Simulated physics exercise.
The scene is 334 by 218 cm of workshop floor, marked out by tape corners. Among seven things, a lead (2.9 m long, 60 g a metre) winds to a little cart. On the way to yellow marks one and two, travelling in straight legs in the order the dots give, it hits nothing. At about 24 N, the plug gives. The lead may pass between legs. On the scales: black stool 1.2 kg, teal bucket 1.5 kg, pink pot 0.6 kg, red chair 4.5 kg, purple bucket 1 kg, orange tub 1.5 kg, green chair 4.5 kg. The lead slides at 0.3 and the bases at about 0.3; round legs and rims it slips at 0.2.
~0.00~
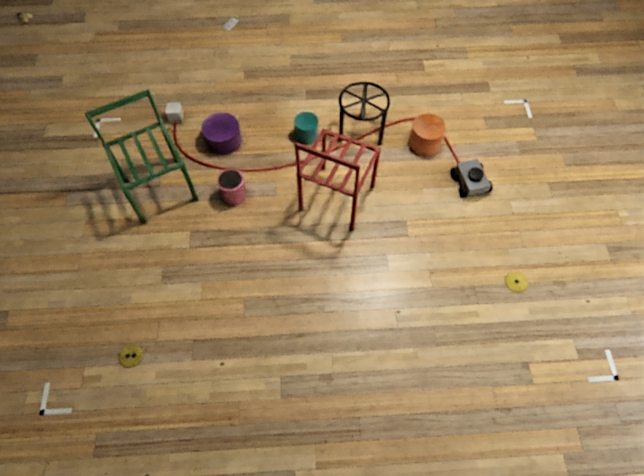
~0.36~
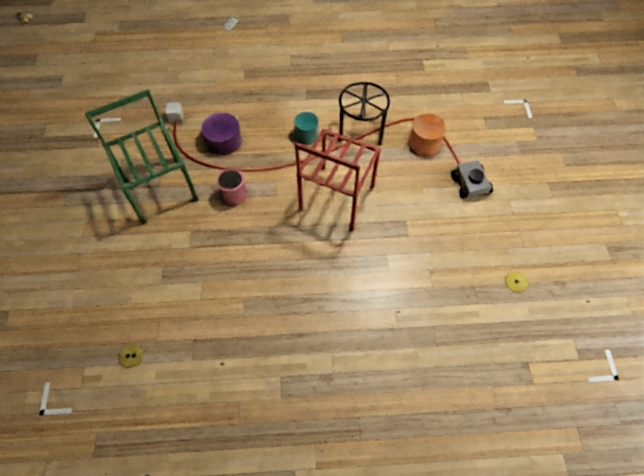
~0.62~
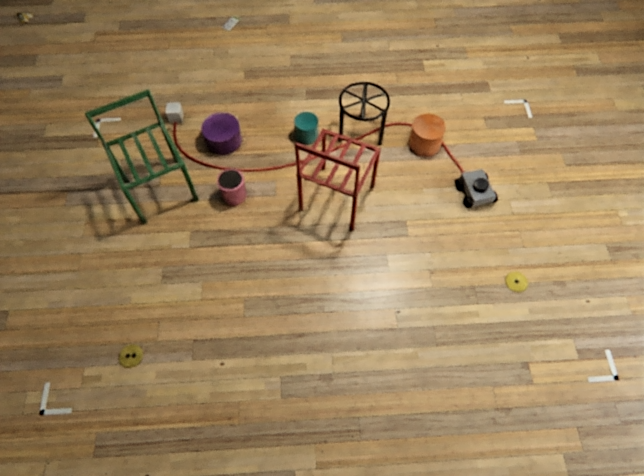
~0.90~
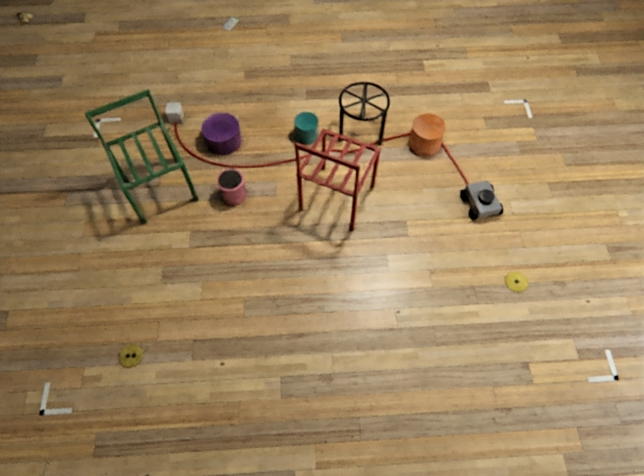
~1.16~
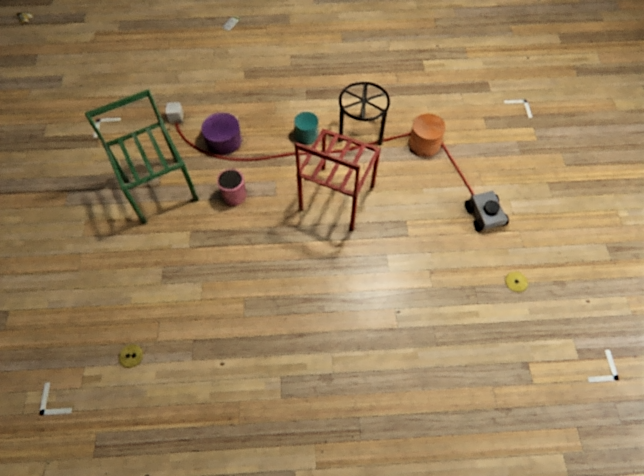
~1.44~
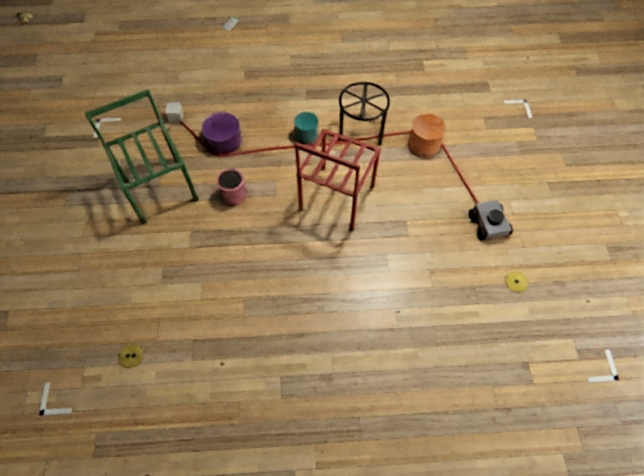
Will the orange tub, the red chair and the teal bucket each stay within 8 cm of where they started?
Result: The orange tub changes position. The red chair changes position. The teal bucket does not change position.
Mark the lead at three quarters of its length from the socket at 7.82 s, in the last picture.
That spot lies close to pixel (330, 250) in the last view.
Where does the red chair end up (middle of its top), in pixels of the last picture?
It stops around pixel (274, 172).
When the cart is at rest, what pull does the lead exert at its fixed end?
About 3 N.
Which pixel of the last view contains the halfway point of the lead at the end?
Approximate pixel position: (315, 216).
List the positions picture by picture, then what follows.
Orange tub (429, 126); red chair (339, 161); marks (516, 282) (131, 356); lead runs through (450, 146); cart (467, 177), in the first frame.
Lead runs through (450, 147); cart (468, 178), in the second frame.
Lead runs through (451, 156); cart (472, 187), in the third frame.
Lead runs through (457, 166); cart (478, 198), in the fourth frame.
Lead runs through (462, 176); cart (483, 209), in the fifth frame.
Orange tub (429, 126); red chair (339, 161); lead runs through (268, 149) (466, 184); cart (487, 218), in the sixth frame.
At 3.6 s, cart at (475, 289), lead slack at the fixed end; orange tub 35 cm off its start, purple bucket 16 cm off its start, black stool 7 cm off its start.
At 5.7 s, cart at (362, 307), 4 N at the fixed end; orange tub 47 cm off its start, purple bucket 16 cm off its start, black stool 7 cm off its start.
At 7.8 s, cart at (249, 326), 13 N at the fixed end; orange tub 76 cm off its start at (352, 185), red chair 3 cm off its start at (334, 162), black stool 24 cm off its start at (360, 126).
At 9.9 s, cart at (133, 353), 3 N at the fixed end; orange tub 108 cm off its start, red chair 41 cm off its start, black stool 53 cm off its start.
At 10.3 s, cart at (133, 353), 3 N at the fixed end; orange tub 108 cm off its start at (298, 192), red chair 41 cm off its start at (274, 172), teal bucket 0 cm off its start at (306, 121), black stool 53 cm off its start at (334, 156).
